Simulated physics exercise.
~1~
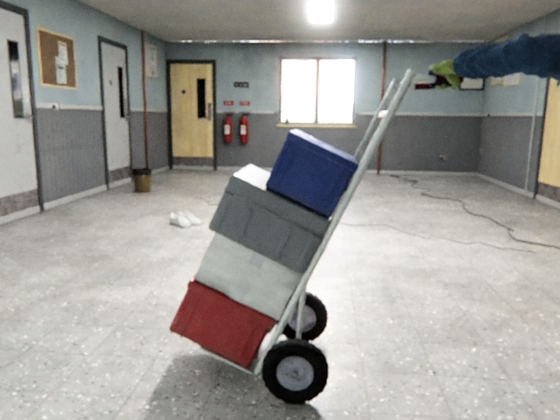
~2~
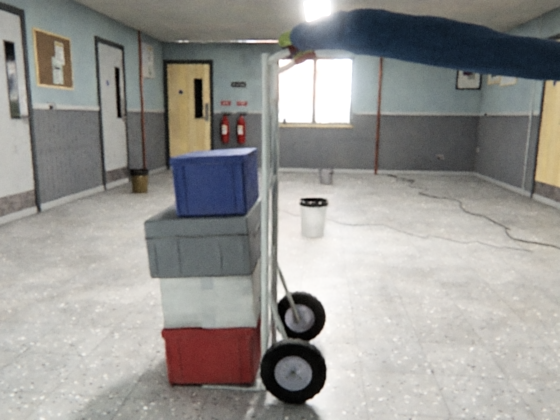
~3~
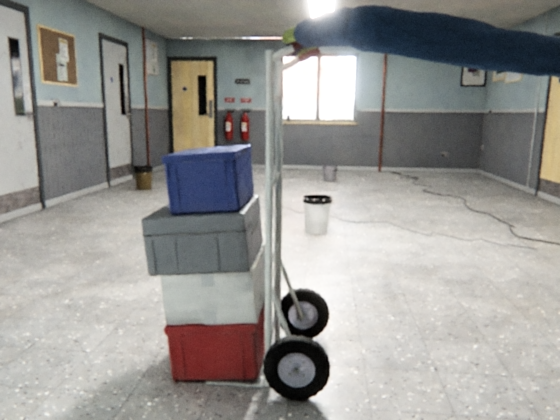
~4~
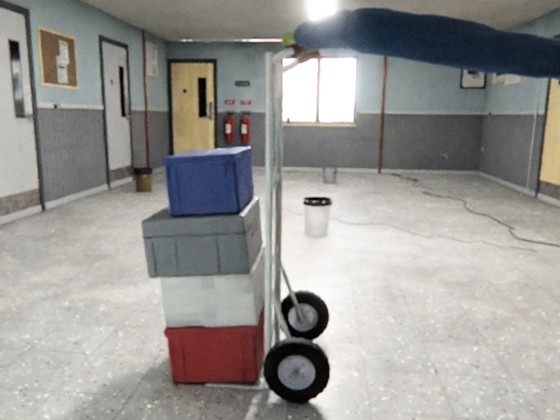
A tilted hand truck stacked with a red tote, white parcel, grey toolbox and blue tote was swung upright by a blue-sleeved arm in a hallway-like room, and the whole stack ended standing on it, slightly uneven, with nothing fallen.
